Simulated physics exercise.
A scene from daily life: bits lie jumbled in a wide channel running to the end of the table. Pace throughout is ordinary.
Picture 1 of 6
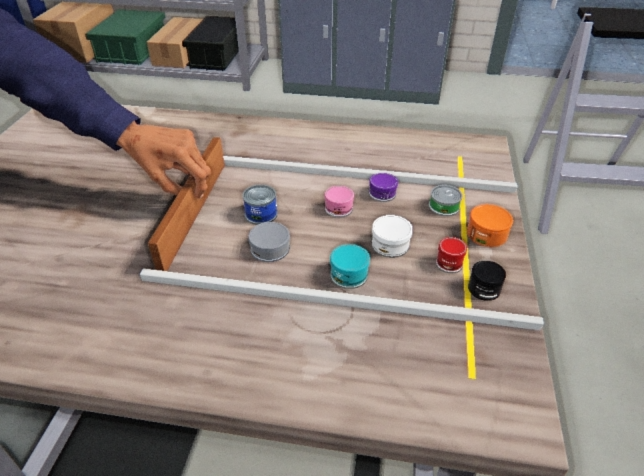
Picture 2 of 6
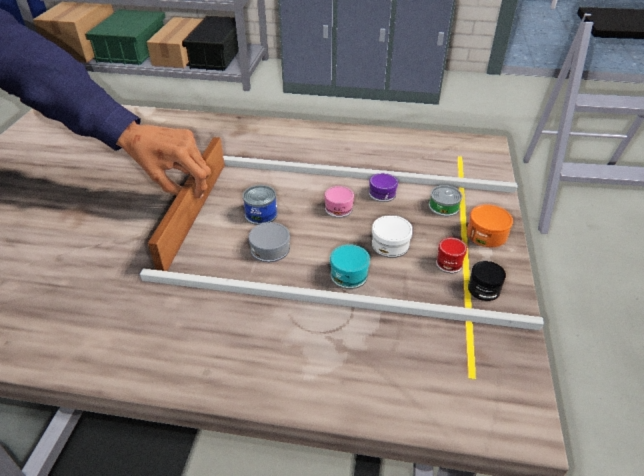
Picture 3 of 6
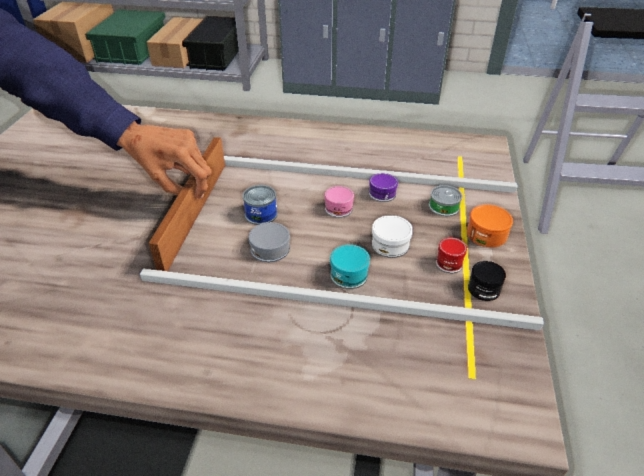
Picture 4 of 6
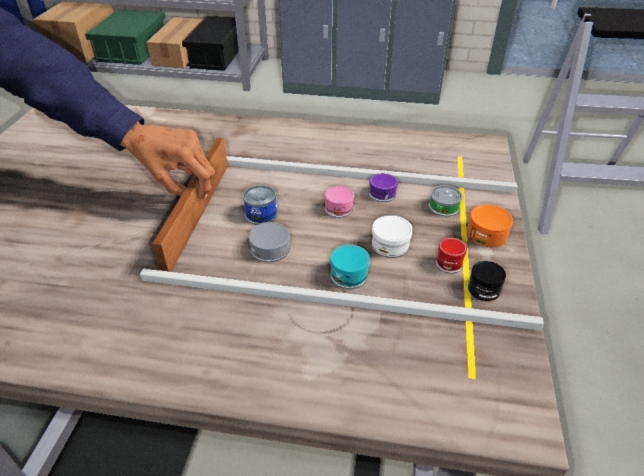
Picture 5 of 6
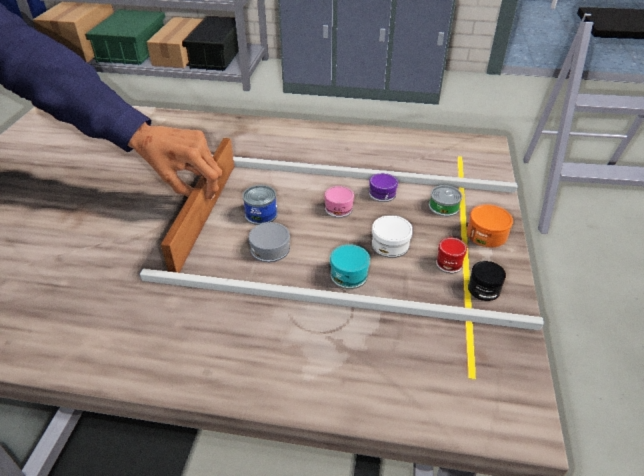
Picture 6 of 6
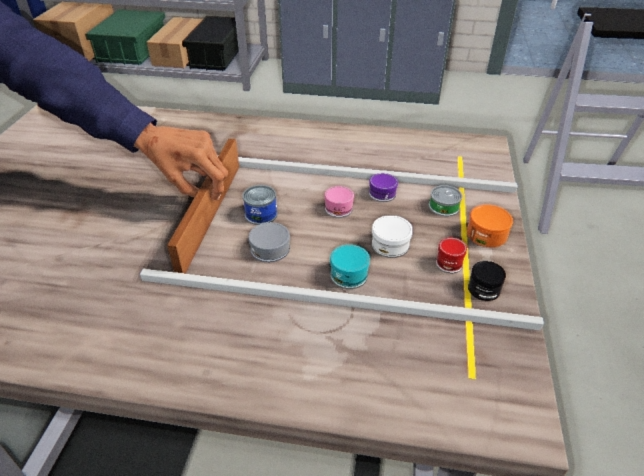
A hand slides a wooden board slightly right toward colourful tubs and tins on a table.
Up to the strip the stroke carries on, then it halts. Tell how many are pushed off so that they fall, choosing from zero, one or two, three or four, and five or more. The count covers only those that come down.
The count is zero.
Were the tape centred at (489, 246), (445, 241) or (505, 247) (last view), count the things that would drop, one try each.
In order, 5, 0 and 5.
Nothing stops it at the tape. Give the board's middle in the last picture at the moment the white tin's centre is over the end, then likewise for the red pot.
The middle is at (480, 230) when it's the white tin, and at (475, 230) when it's the red pot.
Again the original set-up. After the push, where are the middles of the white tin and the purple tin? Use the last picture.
The first sits around (516, 247), while the other sits around (477, 193).
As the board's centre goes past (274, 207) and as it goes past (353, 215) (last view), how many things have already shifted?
2 by the first point, 5 by the second.
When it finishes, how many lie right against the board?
Count: 5.
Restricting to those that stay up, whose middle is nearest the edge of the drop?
The answer: The orange tub.
Soon after, none off yet; orange tub at rest near (489, 226); black tub at rest near (487, 281); red pot at rest near (451, 255).
At rest, the number that fall off is zero.
